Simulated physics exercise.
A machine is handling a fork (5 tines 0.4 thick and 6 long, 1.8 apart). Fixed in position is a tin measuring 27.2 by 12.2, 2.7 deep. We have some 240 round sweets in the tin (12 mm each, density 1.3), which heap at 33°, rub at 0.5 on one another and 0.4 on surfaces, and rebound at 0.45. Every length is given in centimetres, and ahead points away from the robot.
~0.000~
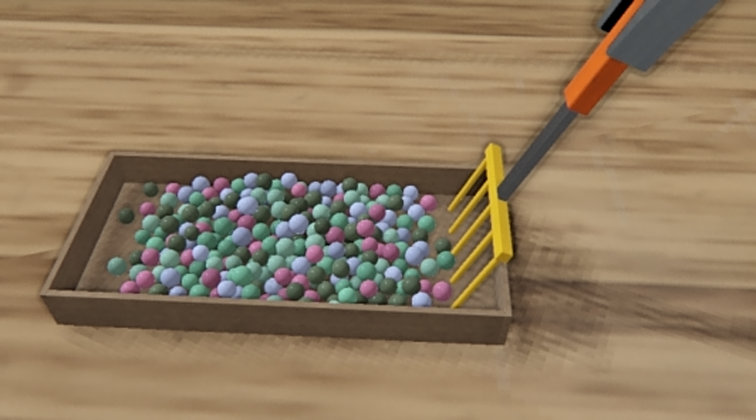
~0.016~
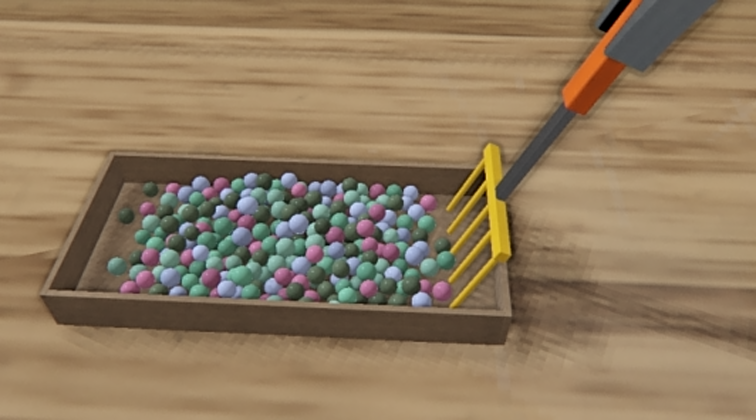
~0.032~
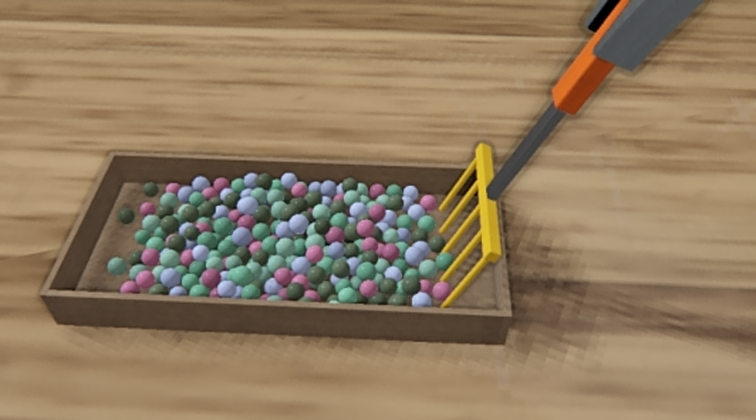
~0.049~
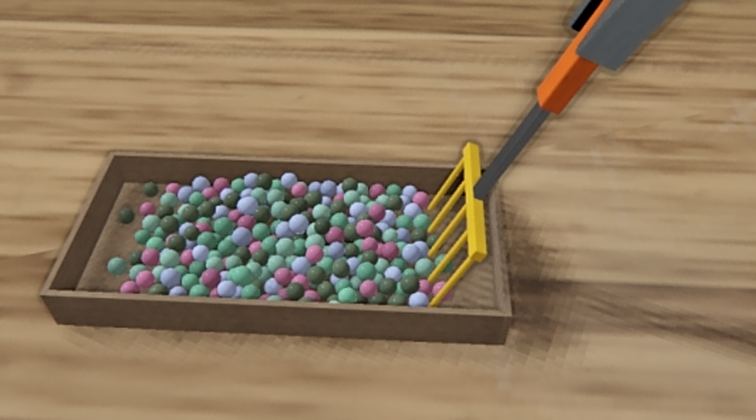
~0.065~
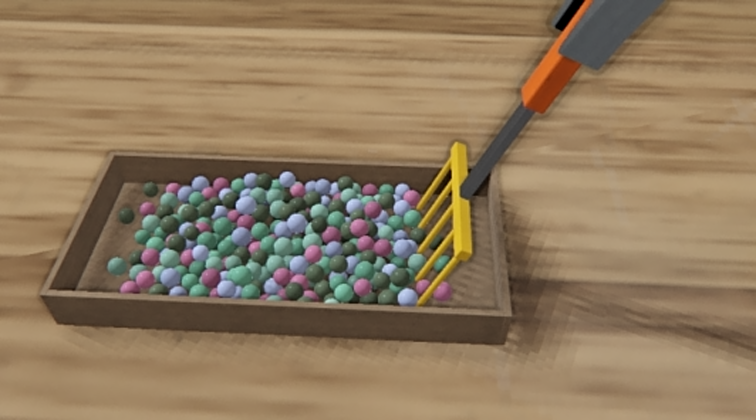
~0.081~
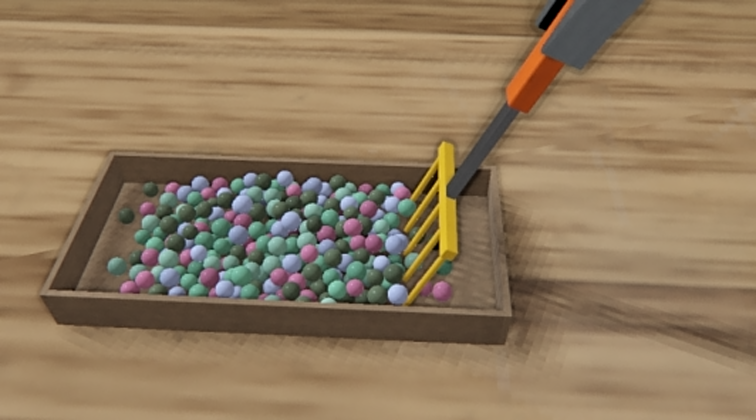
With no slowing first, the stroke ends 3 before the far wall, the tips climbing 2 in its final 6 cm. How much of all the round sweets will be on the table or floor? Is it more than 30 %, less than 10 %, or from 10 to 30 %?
From 10 to 30 %.
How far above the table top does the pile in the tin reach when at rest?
I'd guess close to 4.5 centimetres.
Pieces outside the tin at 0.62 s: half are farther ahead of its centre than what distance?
I'd say around 18 centimetres.
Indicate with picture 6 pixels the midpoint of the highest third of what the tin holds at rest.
I'd say close to (122, 225).
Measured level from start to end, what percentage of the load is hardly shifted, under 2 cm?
Around 15 in a hundred.
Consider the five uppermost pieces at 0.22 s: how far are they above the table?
They are around 4 cm above the table.
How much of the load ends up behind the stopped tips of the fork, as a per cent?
About 55 percent of the load.
By 0.22 s, sloping 67°, highest piece 4 above the table; 243 in the tin.
By 0.35 s, sloping 67°, highest piece 7 above the table; 243 in the tin.
By 0.62 s, sloping 67°, highest piece 4 above the table; 193 in the tin, 50 on the table or floor.
By 1.32 s, sloping 67°, highest piece 4 above the table; 193 in the tin, 50 on the table or floor.
Final count, 193 in the tin, 50 on the table or floor. That is 21 % on the table or floor.
